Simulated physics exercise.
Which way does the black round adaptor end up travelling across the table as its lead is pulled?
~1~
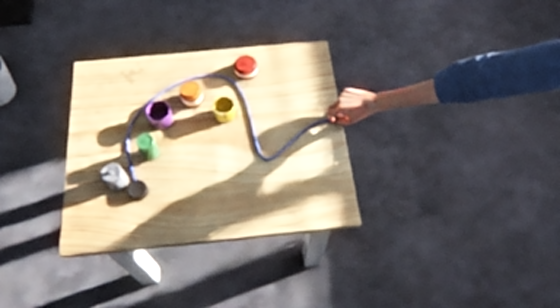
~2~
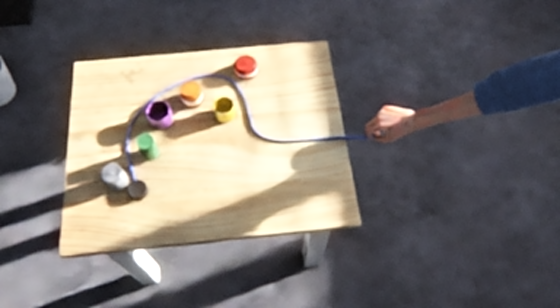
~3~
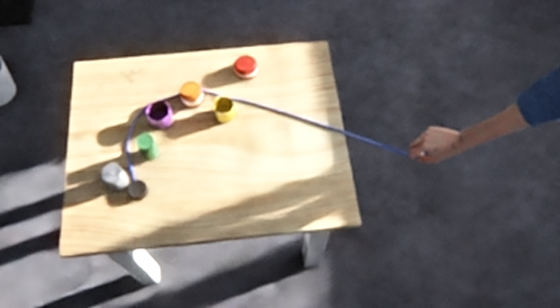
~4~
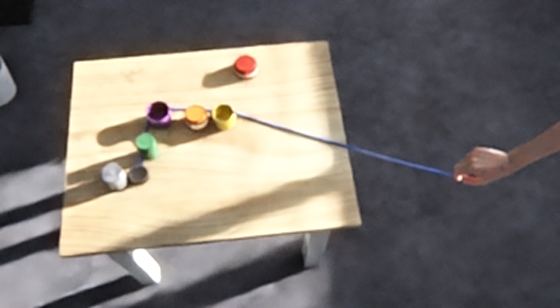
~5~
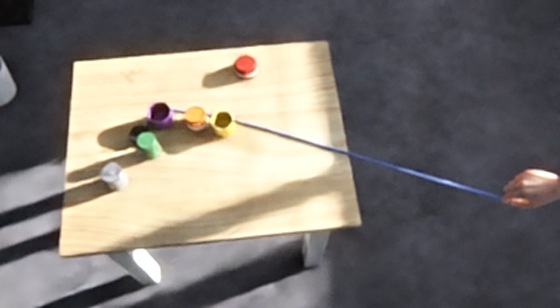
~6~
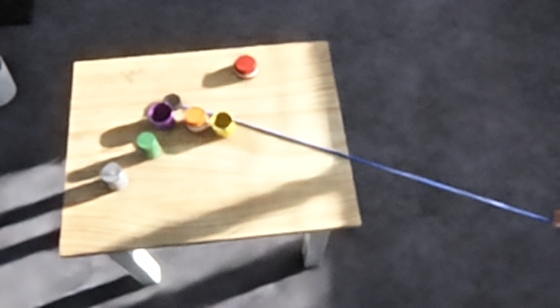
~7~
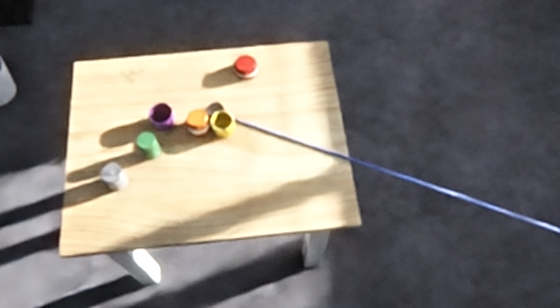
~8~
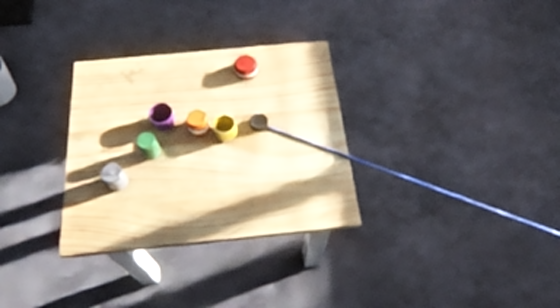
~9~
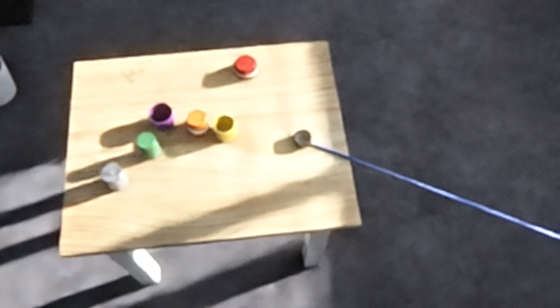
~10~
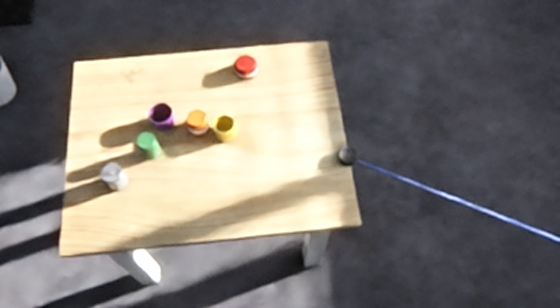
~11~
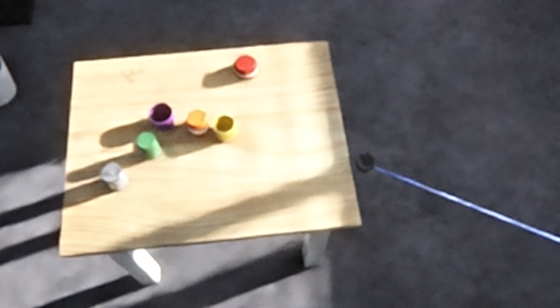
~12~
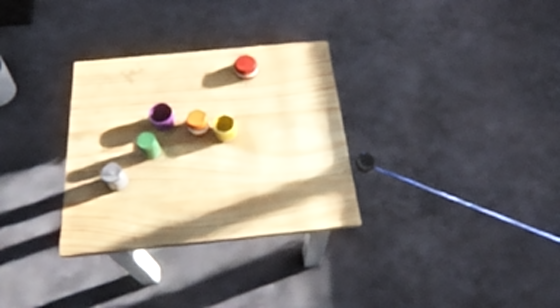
The black round adaptor travels to the right, going past the table's right edge.
